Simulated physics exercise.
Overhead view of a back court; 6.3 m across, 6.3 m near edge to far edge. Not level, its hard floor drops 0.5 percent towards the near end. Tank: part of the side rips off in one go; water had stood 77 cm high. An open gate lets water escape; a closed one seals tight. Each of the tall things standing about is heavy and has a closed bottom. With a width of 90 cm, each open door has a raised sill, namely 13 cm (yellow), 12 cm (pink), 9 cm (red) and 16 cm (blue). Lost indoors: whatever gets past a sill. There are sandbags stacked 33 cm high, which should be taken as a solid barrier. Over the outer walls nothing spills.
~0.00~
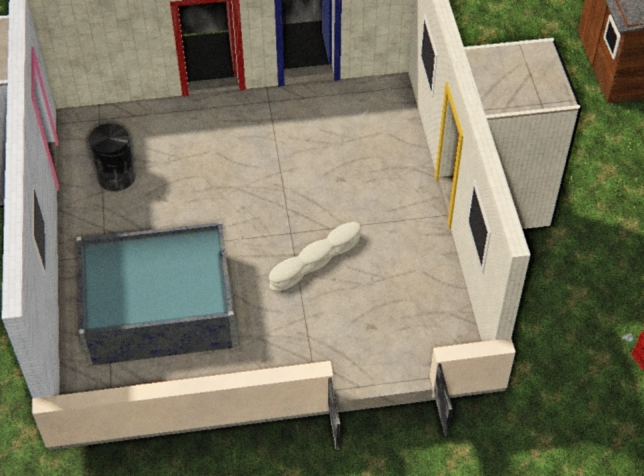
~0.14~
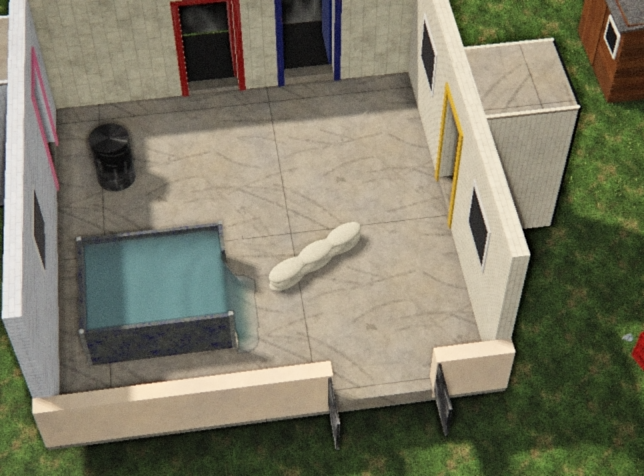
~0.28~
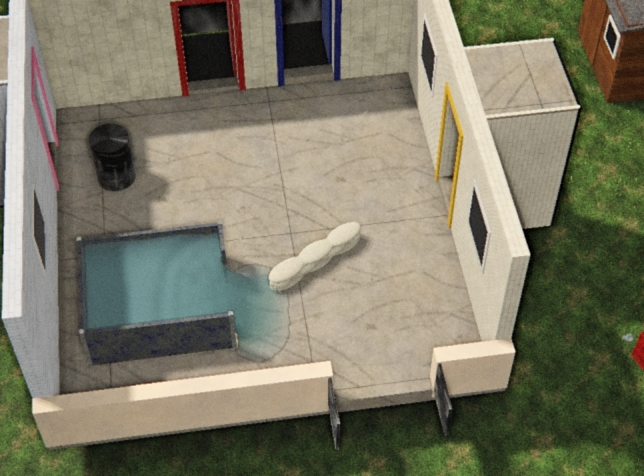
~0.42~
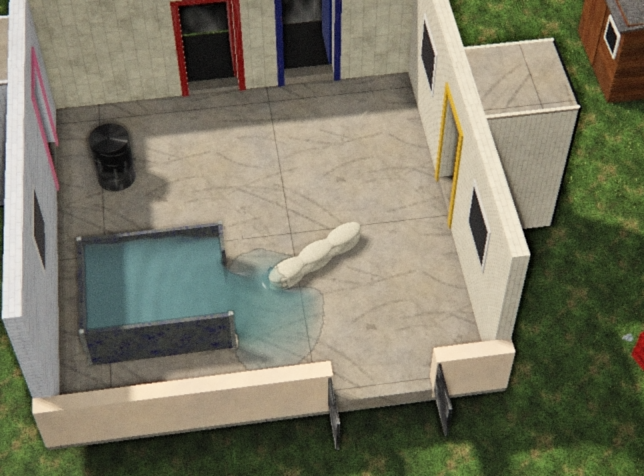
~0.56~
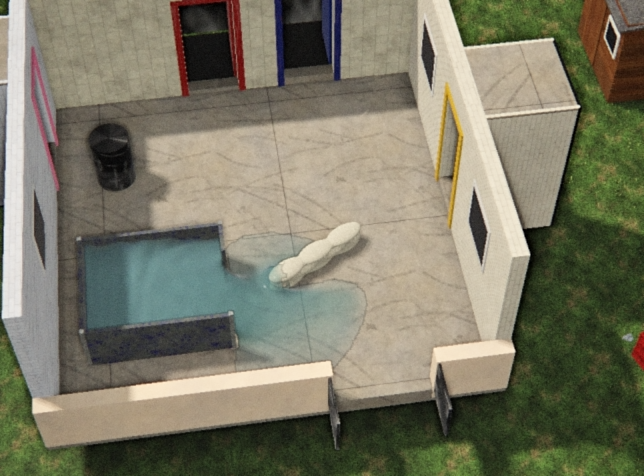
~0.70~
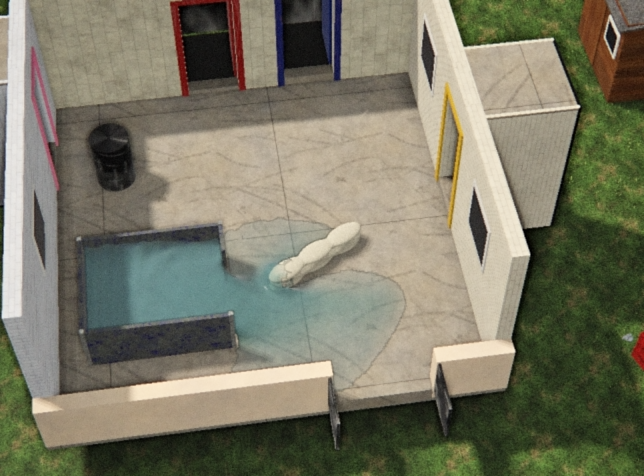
The clip opens on an overhead view of a walled court, where a blue-green tank of water stands whole beside a pale row of sandbags. The tank's right side gives way and water pours onto the floor, reaches the sandbags' near end, then spreads past them to the right in a widening sheet.
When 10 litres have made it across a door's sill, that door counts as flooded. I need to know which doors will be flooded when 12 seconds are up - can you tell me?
For the yellow door I'd say within the limit; for the pink door I'd say within the limit; for the red door I'd say within the limit; for the blue door I'd say within the limit.
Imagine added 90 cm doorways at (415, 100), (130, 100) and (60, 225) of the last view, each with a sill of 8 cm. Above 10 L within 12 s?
Door 1: Higher; door 2: Lower; door 3: Lower.
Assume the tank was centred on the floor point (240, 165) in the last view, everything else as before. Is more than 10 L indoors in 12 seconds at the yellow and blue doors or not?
So the yellow door tops the limit and the blue door keeps within it.
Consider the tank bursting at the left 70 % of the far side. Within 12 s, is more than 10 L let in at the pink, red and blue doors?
Pink door surpasses it, red door surpasses it, blue door doesn't reach it.
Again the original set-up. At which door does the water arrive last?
The answer is the pink door.
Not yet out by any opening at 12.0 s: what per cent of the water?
64 %.
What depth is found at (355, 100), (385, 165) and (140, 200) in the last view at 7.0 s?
Roughly 10, 4, 1 cm.
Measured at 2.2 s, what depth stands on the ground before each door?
Depth readings (cm): Yellow = 10; pink = 0; red = 0; blue = 0.
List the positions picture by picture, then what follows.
In the first frame, the tank at (154, 279) is whole and still, 77 cm deep.
In the second frame, water pours out at (227, 302) and has run 0.7 m, to (241, 350); typically 10 cm deep outside, 77 cm at the tank's back.
In the third frame, water pours out at (228, 304) and has run 1.0 m, to (269, 272); typically 13 cm deep outside, 77 cm at the tank's back.
In the fourth frame, water pours out at (228, 305) and has run 1.4 m, to (318, 311); typically 11 cm deep outside, 77 cm at the tank's back.
In the fifth frame, the front is at (361, 309), 2.0 m from the gap at (228, 305); 3.8 m2 of floor is under water; 70 cm left at the back of the tank.
In the sixth frame, water pours out at (228, 305) and has run 2.7 m, to (400, 307); typically 5 cm deep outside, 64 cm at the tank's back.
After 1.4 s water covers 35 % of the floor and is deepest (50 cm) near (487, 368); yellow door not reached, pink door not reached, red door not reached, blue door not reached.
After 2.2 s water covers 50 % of the floor and is deepest (44 cm) near (439, 374); yellow door 10 cm at the sill, 0 L in, pink door not reached, red door not reached, blue door not reached.
After 3.5 s water covers 60 % of the floor and is deepest (22 cm) near (487, 368); yellow door 10 cm at the sill, 0 L in, pink door not reached, red door not reached, blue door 6 cm at the sill, 0 L in.
After 7.0 s water covers 70 % of the floor and is deepest (12 cm) near (475, 369); yellow door 6 cm at the sill, 0 L in, pink door not reached, red door 7 cm at the sill, 0 L in, blue door 9 cm at the sill, 0 L in.
After 12.0 s water covers 95 % of the floor and is deepest (10 cm) near (59, 255); yellow door 5 cm at the sill, 0 L in, pink door 8 cm at the sill, 0 L in, red door 3 cm at the sill, 0 L in, blue door 4 cm at the sill, 0 L in.
